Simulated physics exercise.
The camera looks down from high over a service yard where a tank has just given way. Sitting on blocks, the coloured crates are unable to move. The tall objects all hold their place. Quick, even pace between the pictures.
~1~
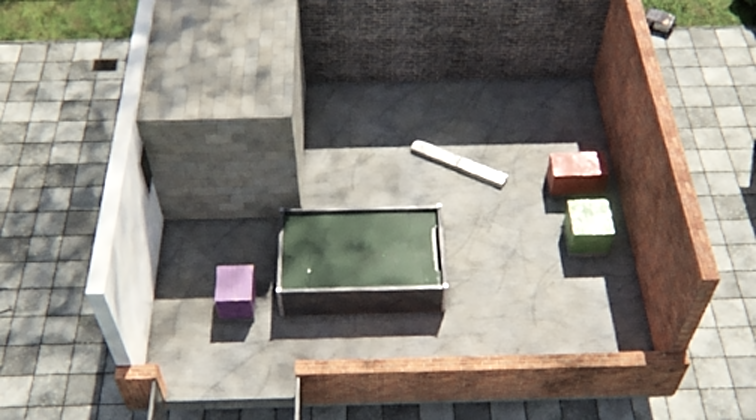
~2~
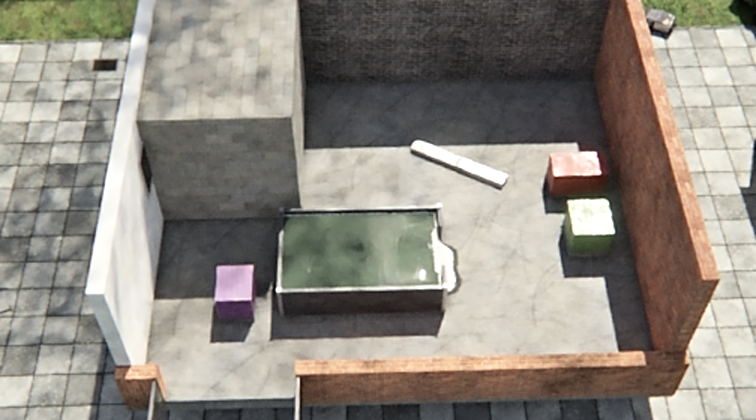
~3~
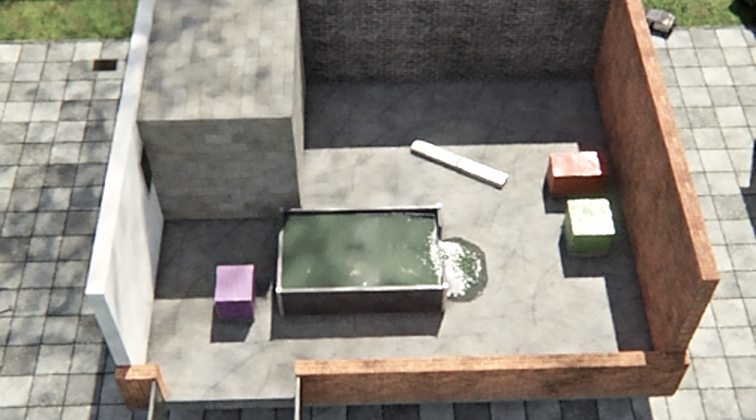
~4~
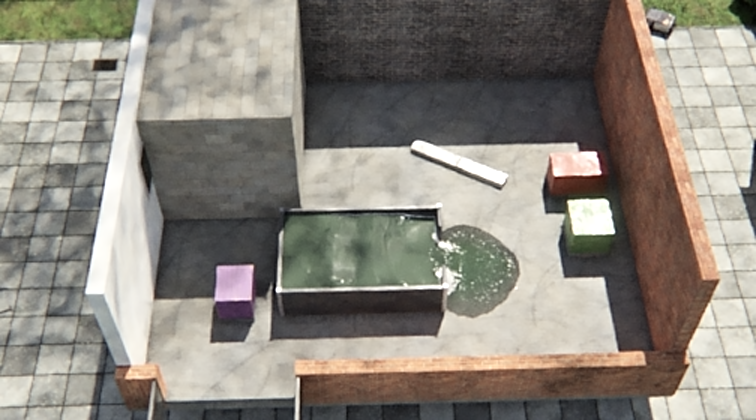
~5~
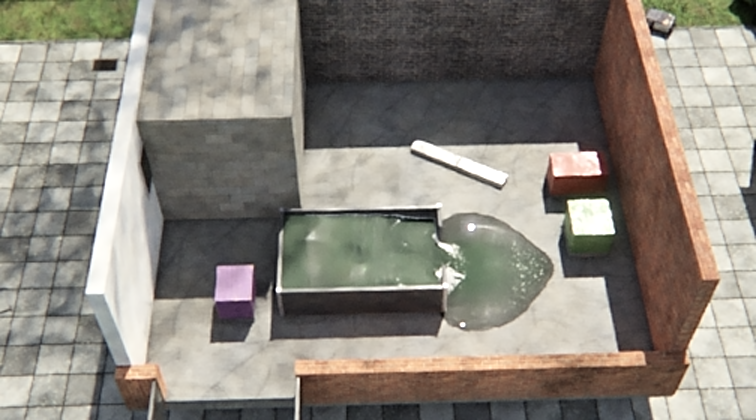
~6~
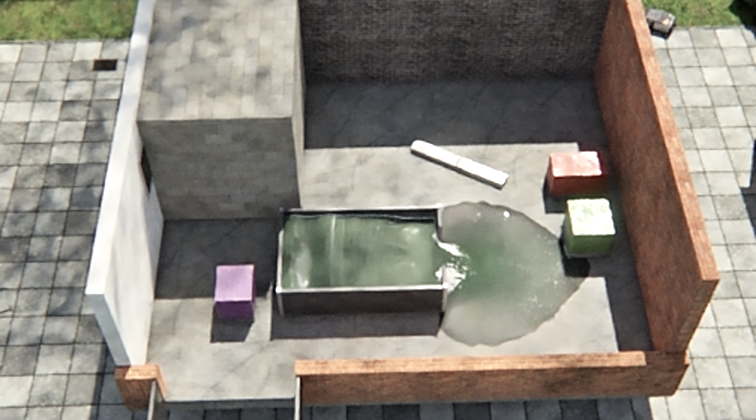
In a walled yard seen from above, greenish water broke out of the right end of an open tank and spread rightward across the paving in a widening puddle, while the coloured crates stayed still.
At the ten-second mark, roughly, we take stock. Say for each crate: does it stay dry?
Green crate: No, it gets wet; red crate: No, it gets wet; purple crate: Yes, it stays dry.
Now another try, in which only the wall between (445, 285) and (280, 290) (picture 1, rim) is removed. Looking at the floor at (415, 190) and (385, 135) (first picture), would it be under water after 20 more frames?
I'd expect the first point to stay dry and the second point to stay dry.
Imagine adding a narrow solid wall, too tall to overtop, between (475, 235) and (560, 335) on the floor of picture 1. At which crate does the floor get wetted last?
I'd pick the purple one.
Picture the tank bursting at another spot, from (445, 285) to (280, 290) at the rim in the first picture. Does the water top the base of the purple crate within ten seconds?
After ten seconds, the purple crate has been flooded.
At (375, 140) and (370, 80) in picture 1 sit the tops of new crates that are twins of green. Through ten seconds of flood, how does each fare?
One after the other: Stays untouched, stays untouched.
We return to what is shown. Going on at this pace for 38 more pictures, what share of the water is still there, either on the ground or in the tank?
Roughly 100 percent.
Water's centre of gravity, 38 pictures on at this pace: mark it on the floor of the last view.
At roughly (480, 257).
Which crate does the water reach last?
It is the crate marked purple.
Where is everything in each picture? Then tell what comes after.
In the first frame, the open tank at (361, 250) is whole and still.
In the second frame, water pours out at (439, 263) and has run to (451, 291).
In the third frame, the front is at (479, 253), out from the gap at (439, 263).
In the fourth frame, water pours out at (439, 263) and has run to (515, 269).
In the fifth frame, the front is at (547, 274), out from the gap at (439, 263).
In the sixth frame, the front is at (582, 273), out from the gap at (439, 263).
A moment on, water covers 25 % of the floor; the green crate water round its plinth, the red crate water round its plinth, the purple crate not reached.
Next, water covers 30 % of the floor; the green crate water round its plinth, the red crate water round its plinth, the purple crate not reached.
Then, water covers 40 % of the floor; the green crate water round its plinth, the red crate water round its plinth, the purple crate not reached.
Later, water covers 60 % of the floor; the green crate water round its plinth, the red crate water round its plinth, the purple crate not reached.
In the end, water covers 90 % of the floor; the green crate was topped, the red crate was topped, the purple crate stayed above the water.
